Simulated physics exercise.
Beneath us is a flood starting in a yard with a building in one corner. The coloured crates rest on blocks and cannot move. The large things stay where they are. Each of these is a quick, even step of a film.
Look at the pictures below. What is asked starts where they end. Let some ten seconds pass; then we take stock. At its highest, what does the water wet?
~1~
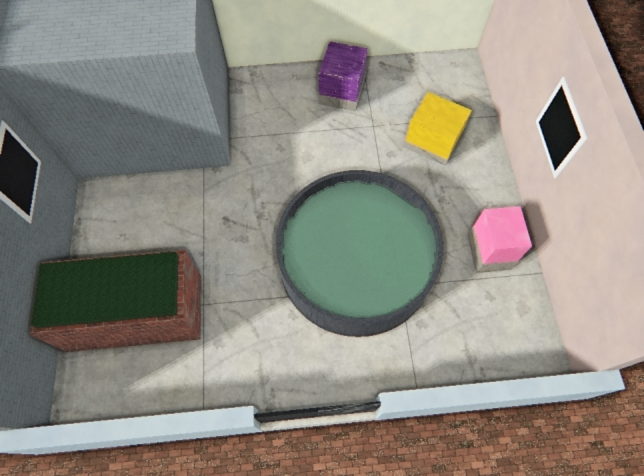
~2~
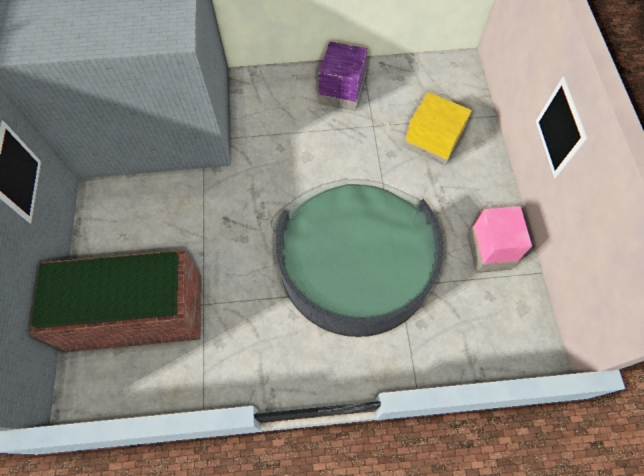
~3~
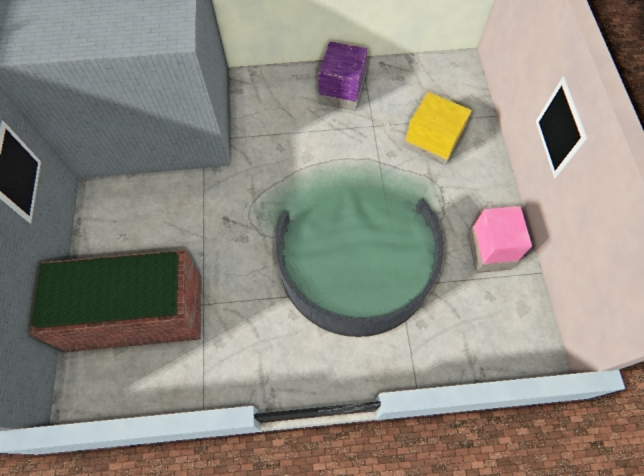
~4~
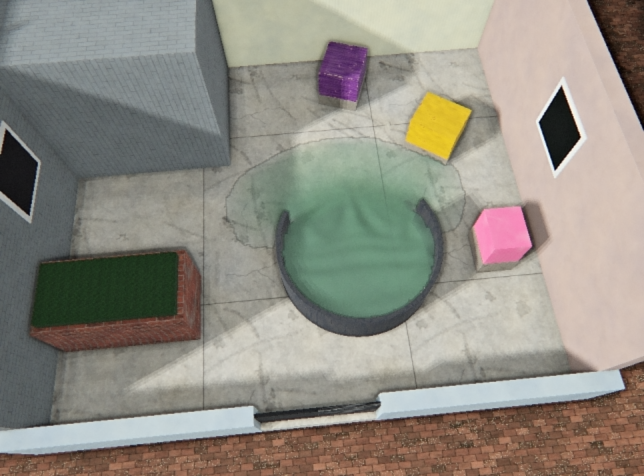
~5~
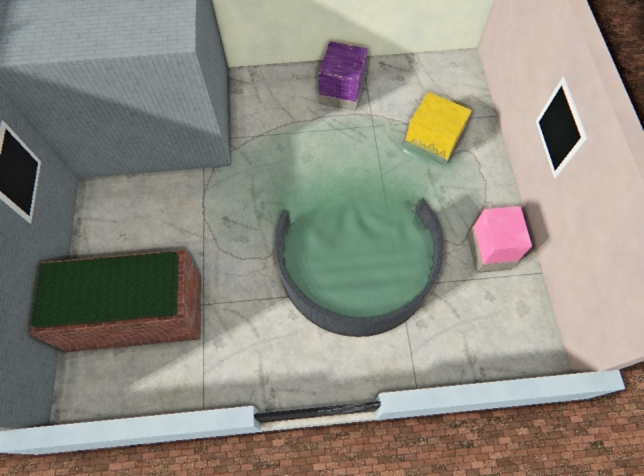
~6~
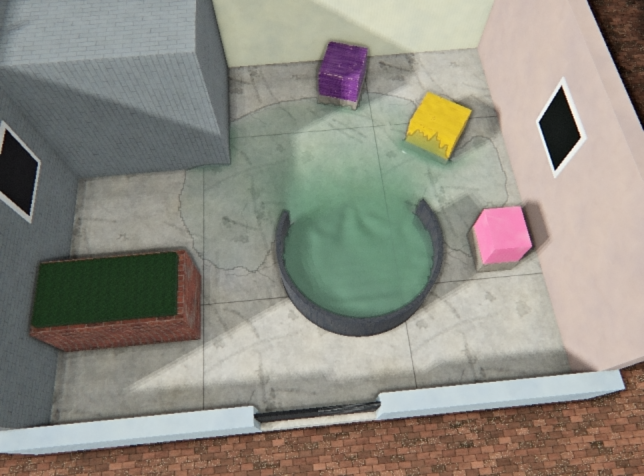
The pink crate will be missed by the water, the yellow crate will be caught by the water, the purple crate will be caught by the water.
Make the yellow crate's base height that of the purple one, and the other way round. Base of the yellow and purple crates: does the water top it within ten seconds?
Yellow: Is reached; purple: Is reached.
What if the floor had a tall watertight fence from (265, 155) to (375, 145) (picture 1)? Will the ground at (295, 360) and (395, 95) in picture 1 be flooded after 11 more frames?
Untouched, reached.
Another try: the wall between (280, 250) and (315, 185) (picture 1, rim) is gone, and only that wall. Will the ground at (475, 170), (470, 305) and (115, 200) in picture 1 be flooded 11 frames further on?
In that order: Not flooded, not flooded, awash.
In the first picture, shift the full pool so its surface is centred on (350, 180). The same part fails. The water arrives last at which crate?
I'd go with the pink crate.
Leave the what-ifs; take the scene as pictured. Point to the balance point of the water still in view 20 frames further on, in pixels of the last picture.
I'd put my finger on (343, 148).
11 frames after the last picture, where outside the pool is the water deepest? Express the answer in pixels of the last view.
Somewhere close to (237, 102).
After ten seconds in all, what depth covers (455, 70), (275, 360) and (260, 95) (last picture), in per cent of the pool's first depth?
Going in order, roughly 10, 12 and 10 %.
A moment on, water covers 40 % of the floor; the pink crate water round its plinth, the yellow crate water round its plinth, the purple crate water round its plinth.
Next, water covers 50 % of the floor; the pink crate water round its plinth, the yellow crate water round its plinth, the purple crate water round its plinth.
Then, water covers 60 % of the floor; the pink crate water round its plinth, the yellow crate water round its plinth, the purple crate water round its plinth.
Later, water covers 90 % of the floor; the pink crate water round its plinth, the yellow crate water round its plinth, the purple crate water round its plinth.
In the end, water covers 100 % of the floor; the pink crate stayed above the water, the yellow crate was topped, the purple crate was topped.
